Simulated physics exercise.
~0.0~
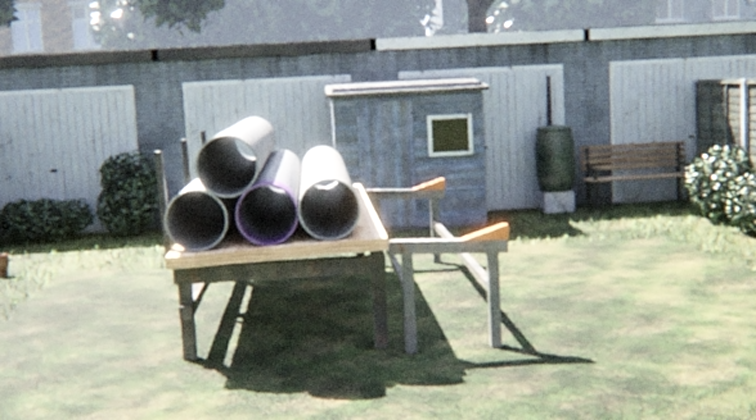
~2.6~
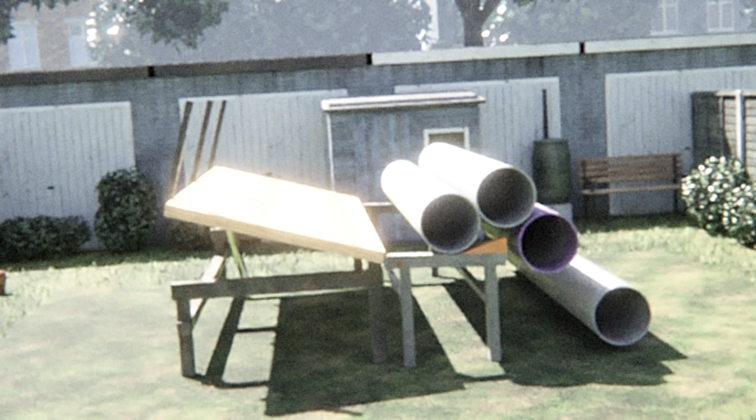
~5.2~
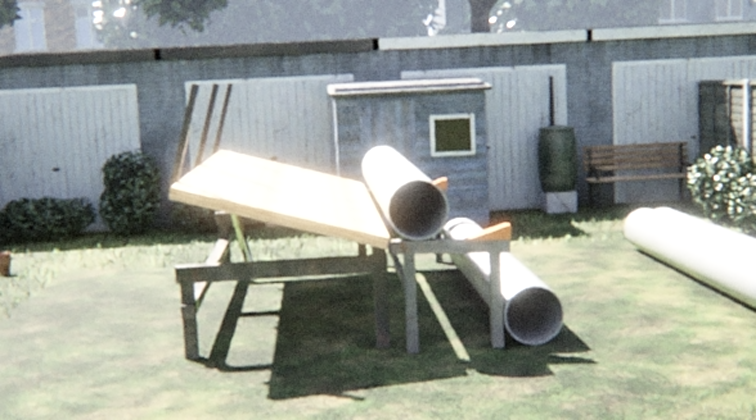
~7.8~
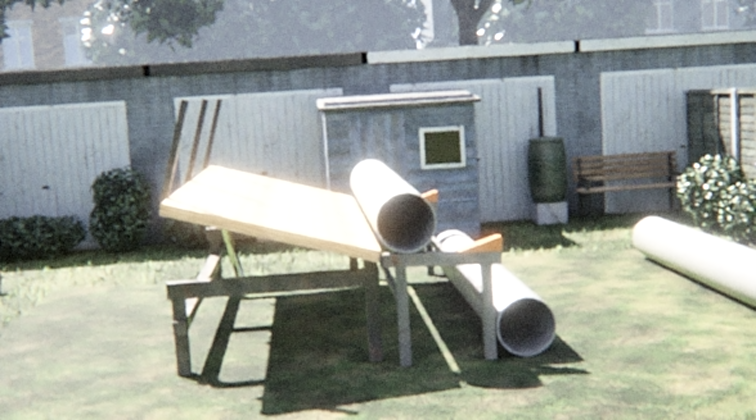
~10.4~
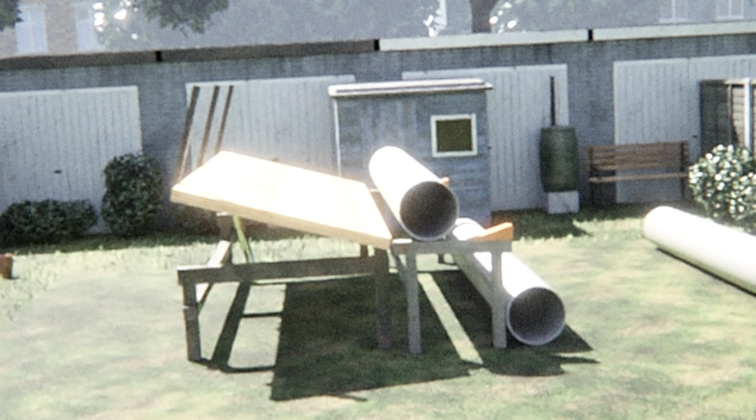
In a walled garden, a wooden deck tilts, sending four pipes rolling right; purple and two others go over, one stays on the rack.
